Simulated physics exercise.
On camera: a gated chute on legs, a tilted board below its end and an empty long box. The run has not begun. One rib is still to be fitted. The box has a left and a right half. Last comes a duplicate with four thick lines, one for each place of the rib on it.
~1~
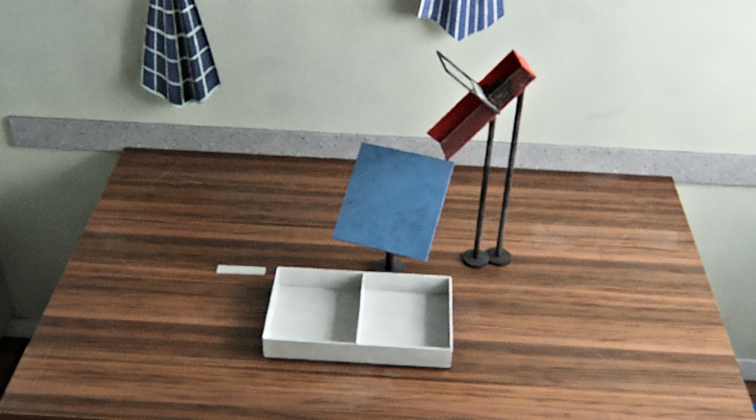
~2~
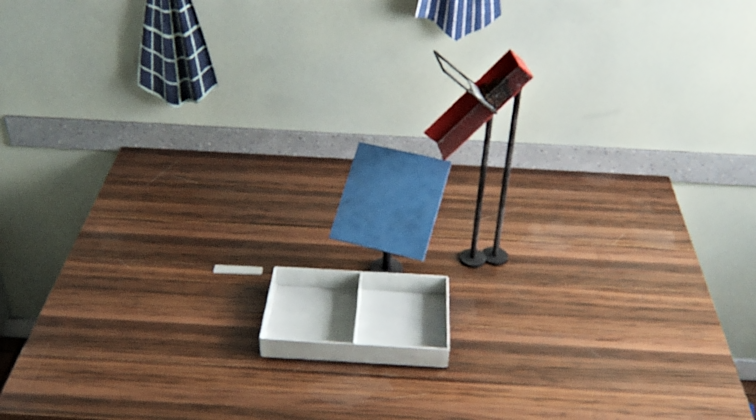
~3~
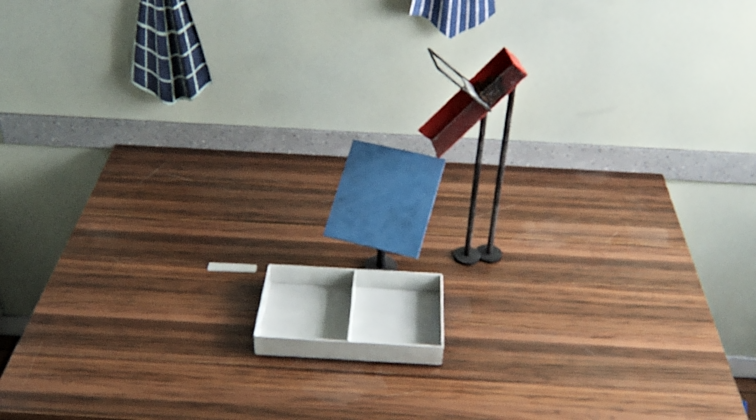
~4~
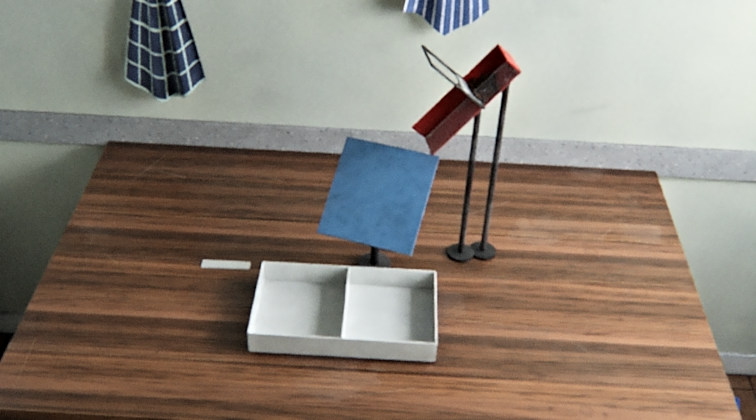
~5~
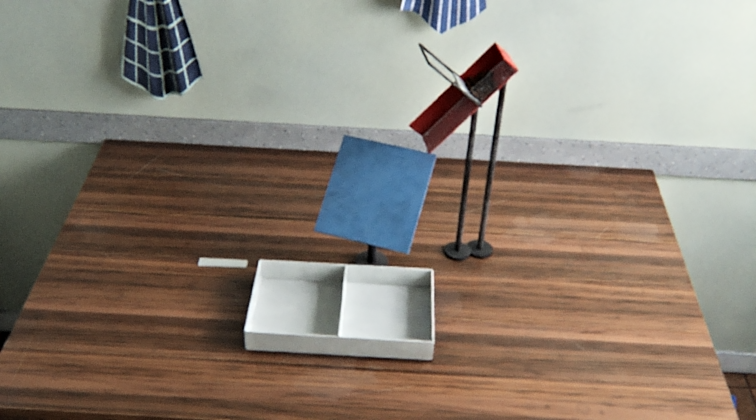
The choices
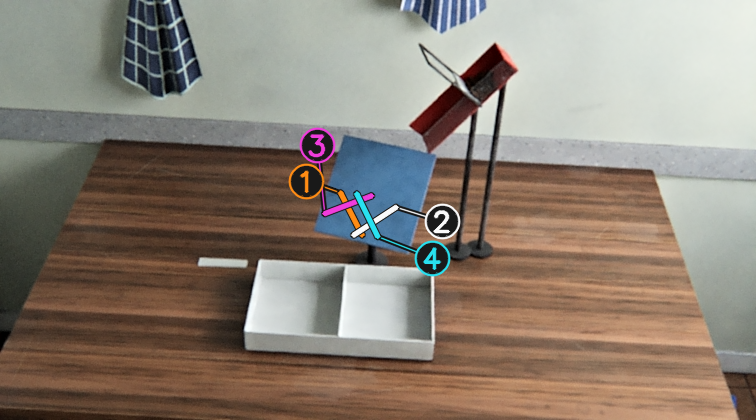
The view drifts slightly, while nothing on the wooden table moves: a red chute with a wire gate stands on thin dark legs above a tilted blue board, behind a pale open box split into two halves.
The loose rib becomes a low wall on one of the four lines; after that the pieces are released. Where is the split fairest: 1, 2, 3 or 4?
I would pick line 3.
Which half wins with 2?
The left half.
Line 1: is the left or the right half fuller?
More lands on the right.
On the marked copy, line 1 from (340, 192) to (362, 235); line 2 from (396, 207) to (353, 235); line 3 from (371, 195) to (324, 213); line 4 from (356, 193) to (377, 236).
Choosing 1, of what is caught, only a few in the left half, all but a few in the right.
Choosing 2, of what is caught, the whole lot in the left half, none at all in the right.
Choosing 3, of what is caught, close to two thirds in the left half, close to a third in the right.
Choosing 4, of what is caught, a small share in the left half, all but a few in the right.
